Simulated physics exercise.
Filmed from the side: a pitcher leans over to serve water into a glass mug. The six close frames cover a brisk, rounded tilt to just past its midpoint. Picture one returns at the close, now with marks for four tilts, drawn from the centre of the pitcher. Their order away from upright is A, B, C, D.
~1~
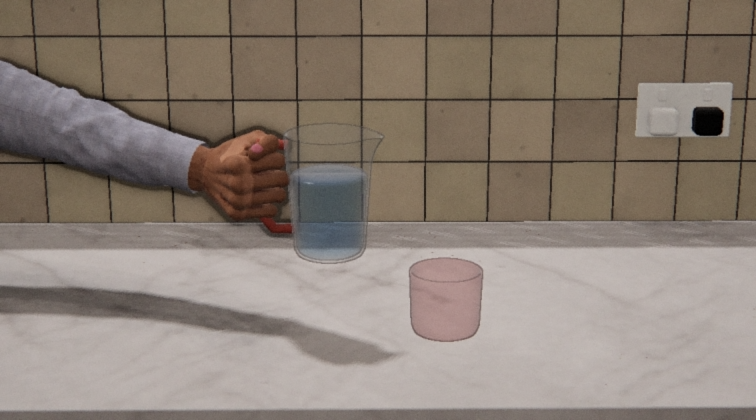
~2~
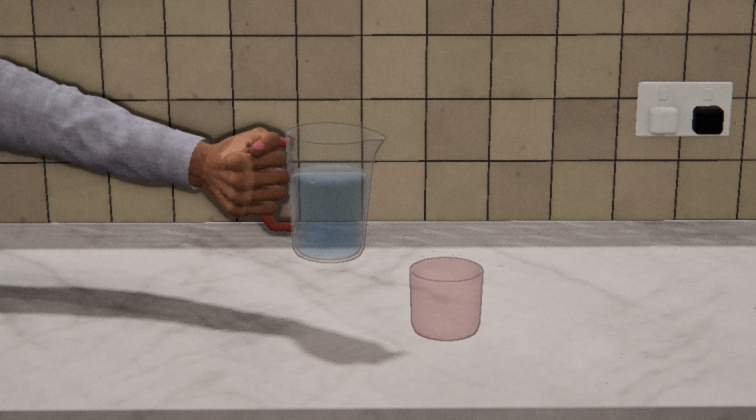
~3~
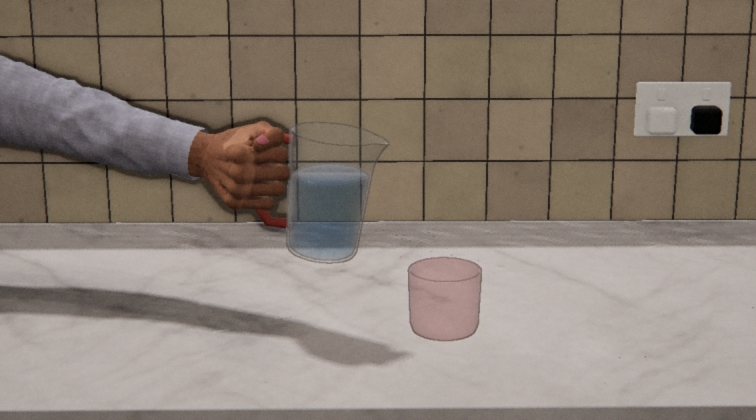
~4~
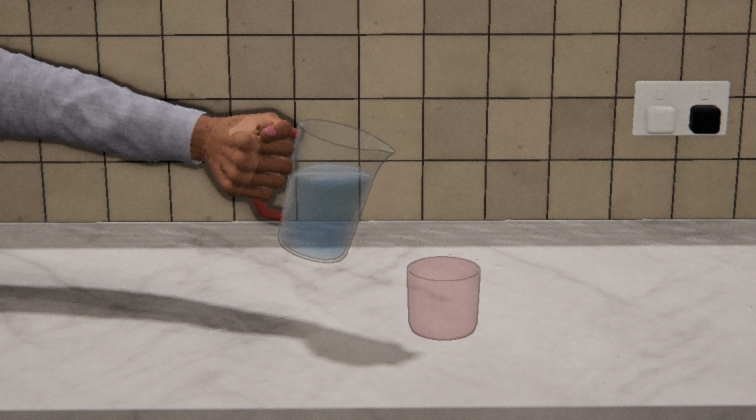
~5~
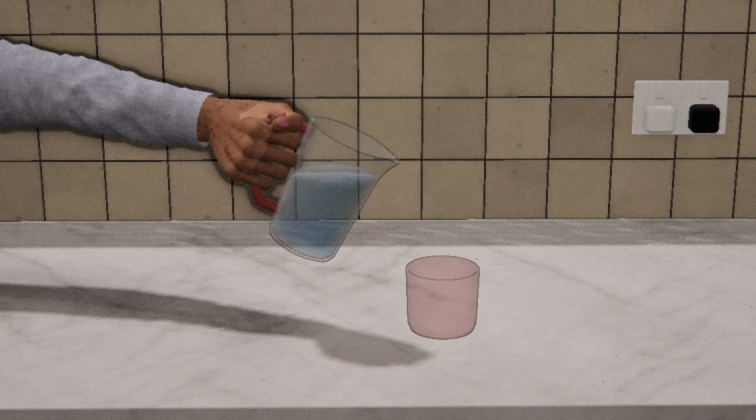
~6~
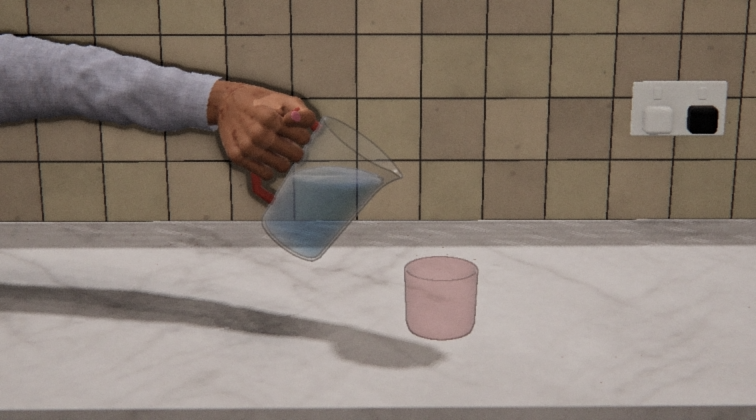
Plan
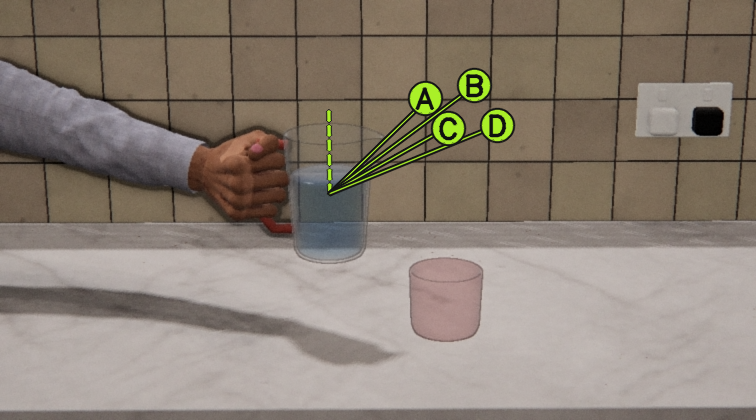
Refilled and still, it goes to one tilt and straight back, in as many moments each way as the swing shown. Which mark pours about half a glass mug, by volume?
D beats the others.
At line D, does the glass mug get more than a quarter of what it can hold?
Yes.
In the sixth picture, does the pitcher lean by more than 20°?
Yes.
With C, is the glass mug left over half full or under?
Under.
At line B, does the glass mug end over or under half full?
Under half.
On the marked copy, A at (414, 112); B at (460, 96); C at (432, 135); D at (481, 131).
Choosing A, the glass mug ends with about 4 % of what it can hold.
Choosing B, the glass mug ends with about 14 % of what it can hold.
Choosing C, the glass mug ends with about 28 % of what it can hold.
Choosing D, the glass mug ends with about 50 % of what it can hold.
